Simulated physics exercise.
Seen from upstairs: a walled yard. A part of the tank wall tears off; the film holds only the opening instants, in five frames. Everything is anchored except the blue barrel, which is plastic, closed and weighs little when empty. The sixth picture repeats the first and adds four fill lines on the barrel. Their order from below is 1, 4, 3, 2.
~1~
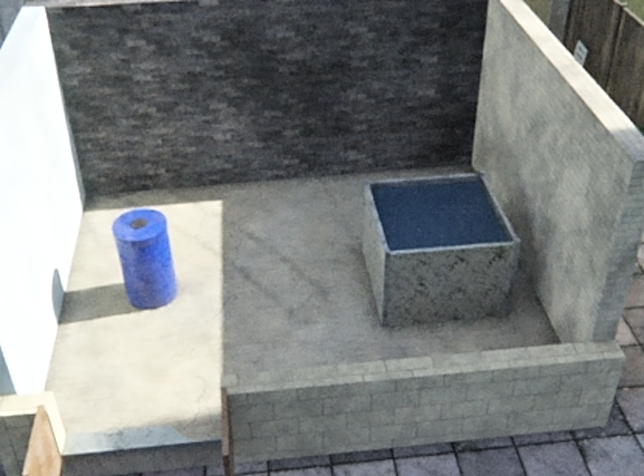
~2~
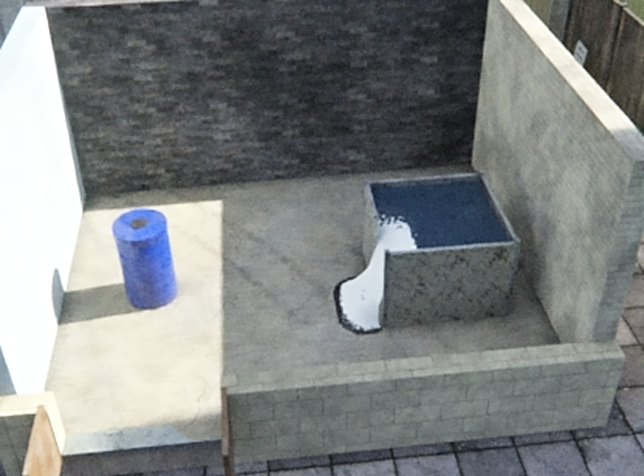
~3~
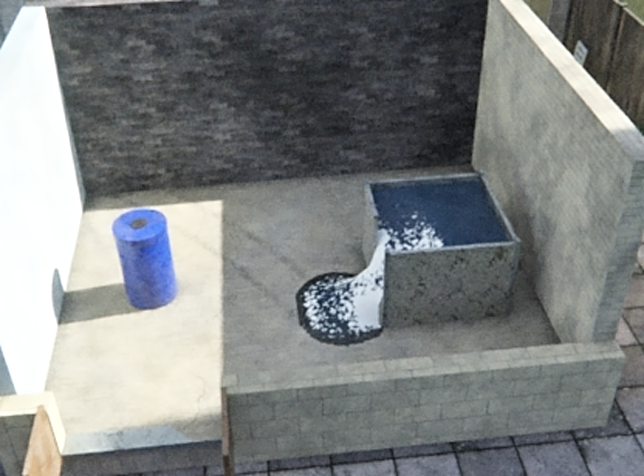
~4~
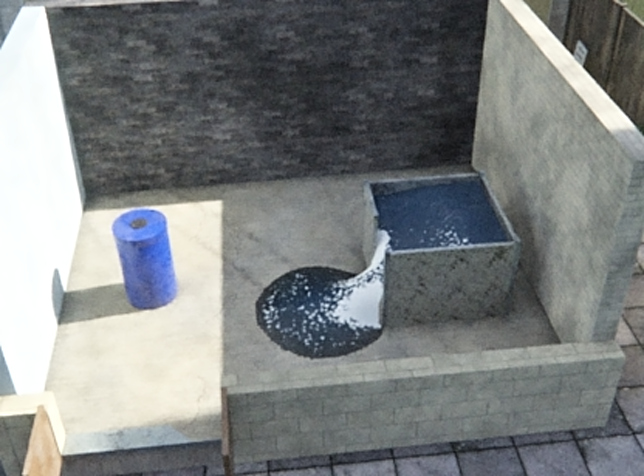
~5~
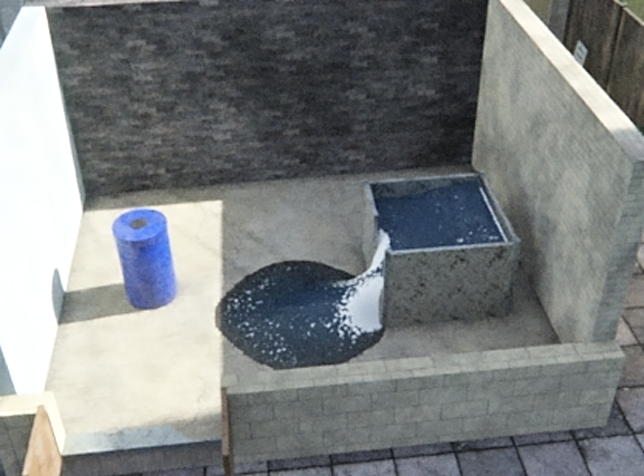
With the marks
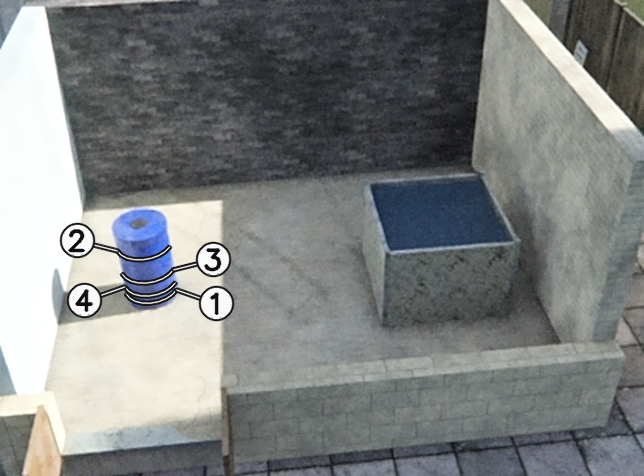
At first, a walled yard holds a blue barrel on the left and a full square tank of dark water on the right. Water then pours from the tank's left side in a white stream, and a dark puddle spreads steadily leftward across the ground while the barrel stays still.
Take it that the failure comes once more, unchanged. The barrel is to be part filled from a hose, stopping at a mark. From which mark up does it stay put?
Use line 3.
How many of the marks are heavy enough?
Two.
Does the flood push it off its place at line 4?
Yes.
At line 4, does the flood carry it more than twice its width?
No.
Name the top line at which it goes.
The answer is 4.
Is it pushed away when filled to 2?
No, not at all.
On the marked copy, 1 at (150, 303); 2 at (142, 259); 3 at (146, 283); 4 at (149, 296); from the bottom up 1, 4, 3, 2.
With 1, it is pushed about 3 times its own width away.
With 2, it does not move.
With 3, it does not move.
With 4, it is pushed about half its own width away.
